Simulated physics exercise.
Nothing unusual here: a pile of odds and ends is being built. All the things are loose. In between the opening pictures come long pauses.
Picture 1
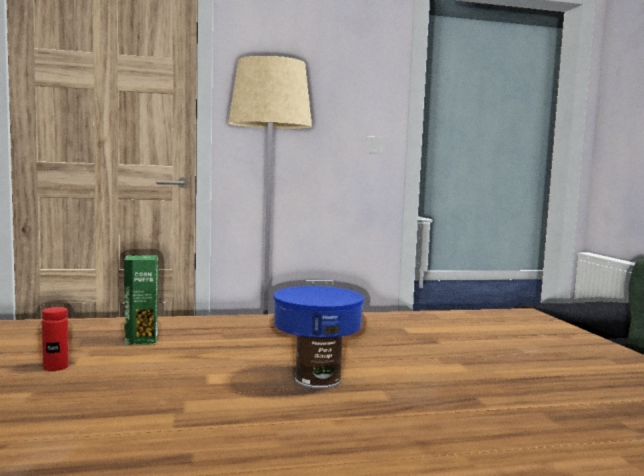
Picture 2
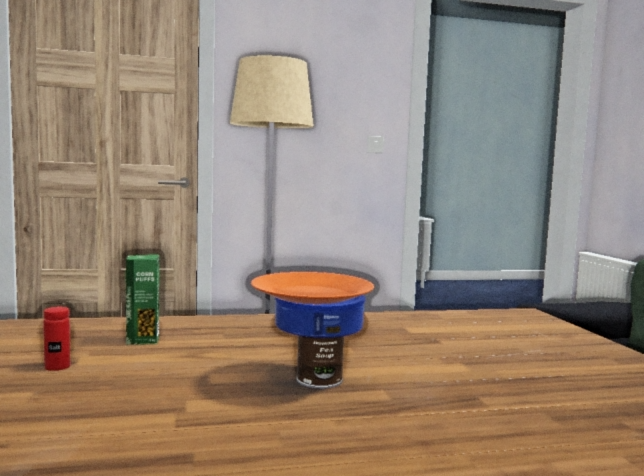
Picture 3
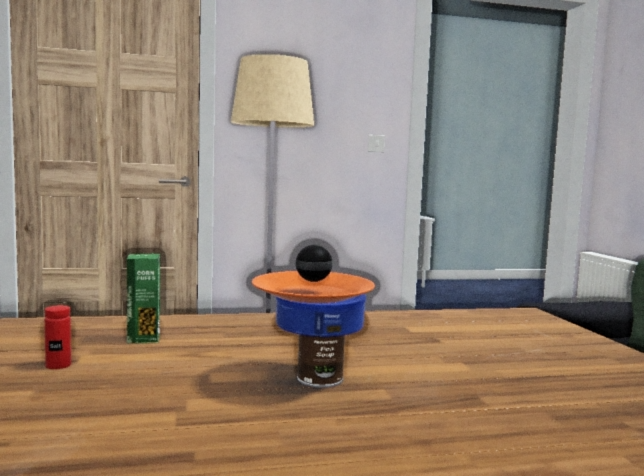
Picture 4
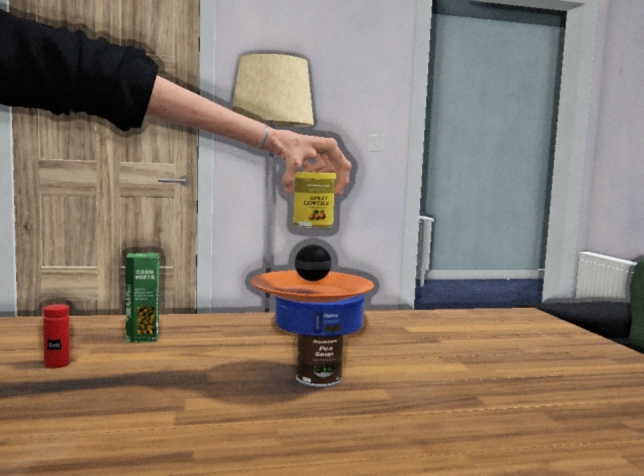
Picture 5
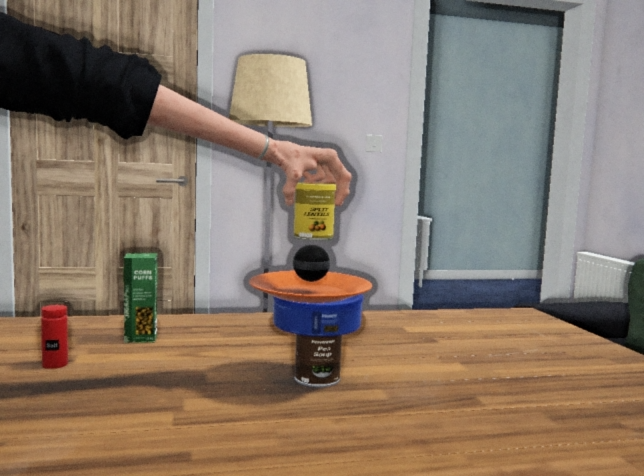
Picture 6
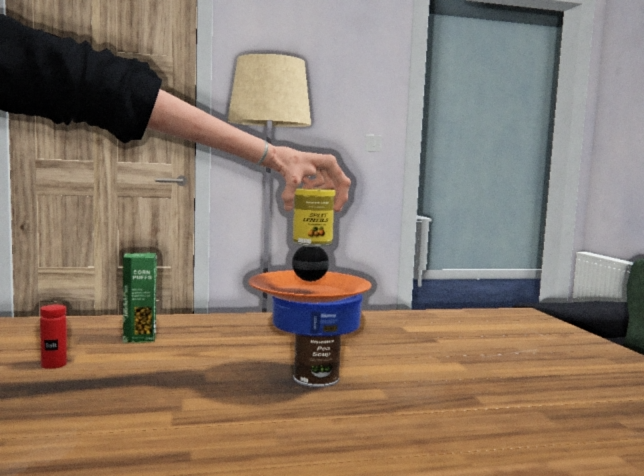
A hand lowered a yellow tin onto a black ball, after a blue tub on a brown pot had been topped with an orange dish and then the ball, beside a green carton.
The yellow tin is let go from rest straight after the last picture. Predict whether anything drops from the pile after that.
Something drops.
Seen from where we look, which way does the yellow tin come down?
Toward the right-hand side.
Then, 0.60 s past the last view, yellow tin now fallen.
Then, 0.80 s past the last view, things are still on the move.
Then, 1.00 s past the last view, as before.
Finally, fallen, yellow tin; the other 6 still in place. Final places as the last picture's camera would see them, yellow tin near (481, 356). The pile comes apart.
